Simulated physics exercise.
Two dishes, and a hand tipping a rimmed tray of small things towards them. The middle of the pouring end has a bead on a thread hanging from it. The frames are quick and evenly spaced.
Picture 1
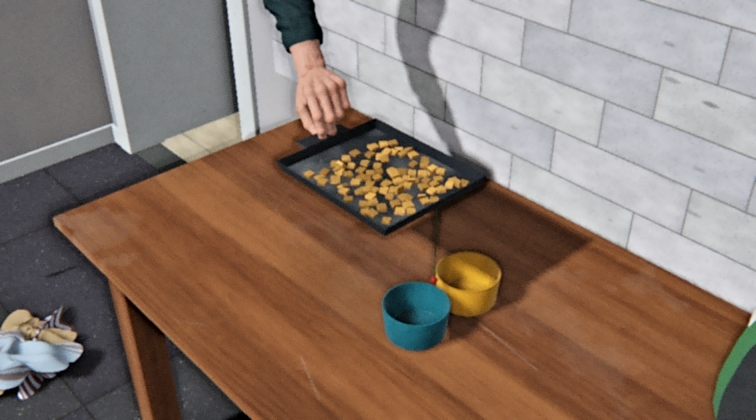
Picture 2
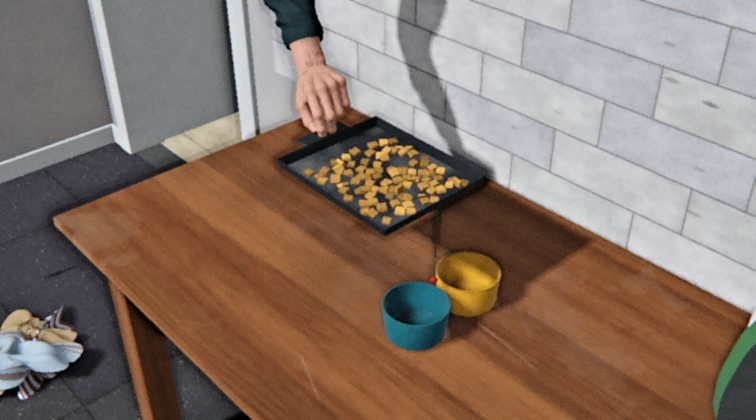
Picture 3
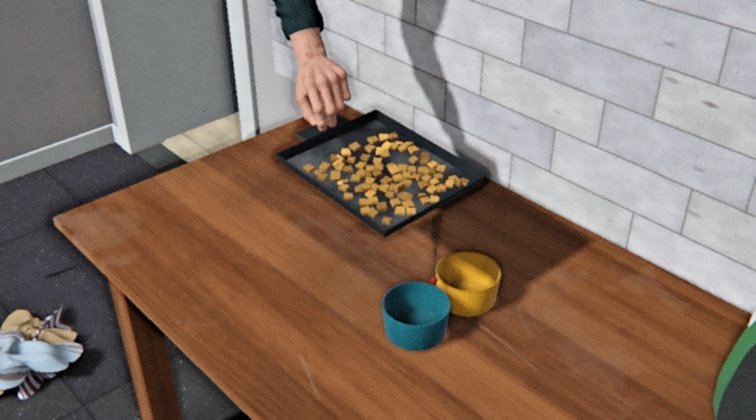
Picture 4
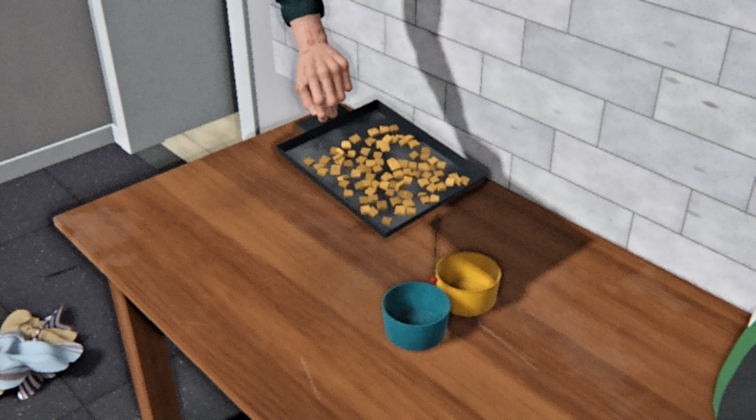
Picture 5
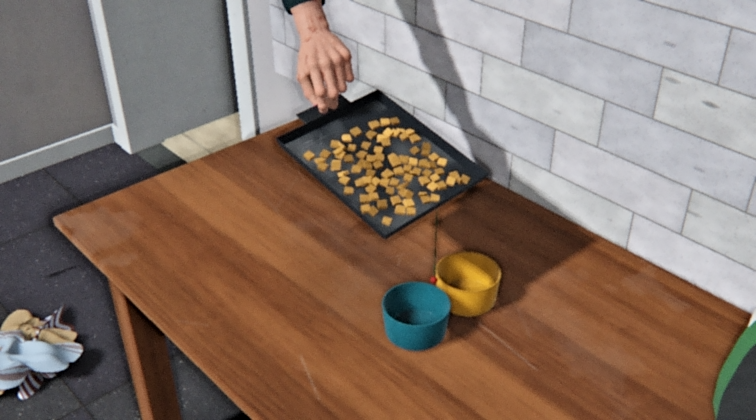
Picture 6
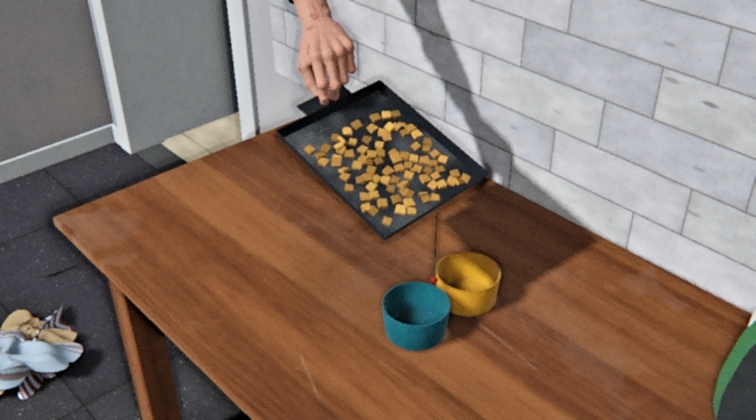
A hand in a dark green sleeve holds the far end of a black rimmed tray of golden cereal squares above a wooden table, seen from above by a still camera. A teal bowl and a yellow bowl stand close together in front, beside a white brick wall, with crumpled cloth on the dark floor at left. The hand slowly raises its end, tilting the tray slightly more towards its lower left corner.
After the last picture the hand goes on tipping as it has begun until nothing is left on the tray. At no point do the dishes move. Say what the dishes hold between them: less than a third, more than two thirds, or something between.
What lands in the dishes is a third or more, up to two thirds.
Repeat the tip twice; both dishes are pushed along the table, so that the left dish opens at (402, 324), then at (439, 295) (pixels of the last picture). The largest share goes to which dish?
So at the first spot it's the one placed on the left, and at the second spot it's the one placed on the left.
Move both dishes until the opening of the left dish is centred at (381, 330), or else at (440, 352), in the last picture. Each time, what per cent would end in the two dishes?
Approximately 70 percent, followed by approximately 10 percent.
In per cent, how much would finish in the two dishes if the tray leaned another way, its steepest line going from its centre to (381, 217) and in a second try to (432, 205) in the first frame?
For the first aim it is 50 in a hundred, for the second 50 in a hundred.
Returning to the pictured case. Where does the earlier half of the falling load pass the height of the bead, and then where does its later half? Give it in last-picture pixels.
Around (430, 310) first; around (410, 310) second.
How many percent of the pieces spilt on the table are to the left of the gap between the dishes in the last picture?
Close to 70 in a hundred.
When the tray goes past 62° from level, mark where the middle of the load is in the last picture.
Its middle sits at about pixel (411, 202).
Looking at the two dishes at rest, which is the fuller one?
I'd say the left-side one takes it.
Shortly afterwards, tray tipped steeply; all but a few on the tray; a little in the air.
Next, tray tipped past a quarter turn; a little on the tray; near a quarter in the left dish; only a few in the right dish; near a quarter outside both; near a third in the air.
Some moments later, tray tipped past a quarter turn; near half in the left dish; only a few in the right dish; near half outside both.
In the end, tray tipped past a quarter turn; near half in the left dish; only a few in the right dish; near half outside both.
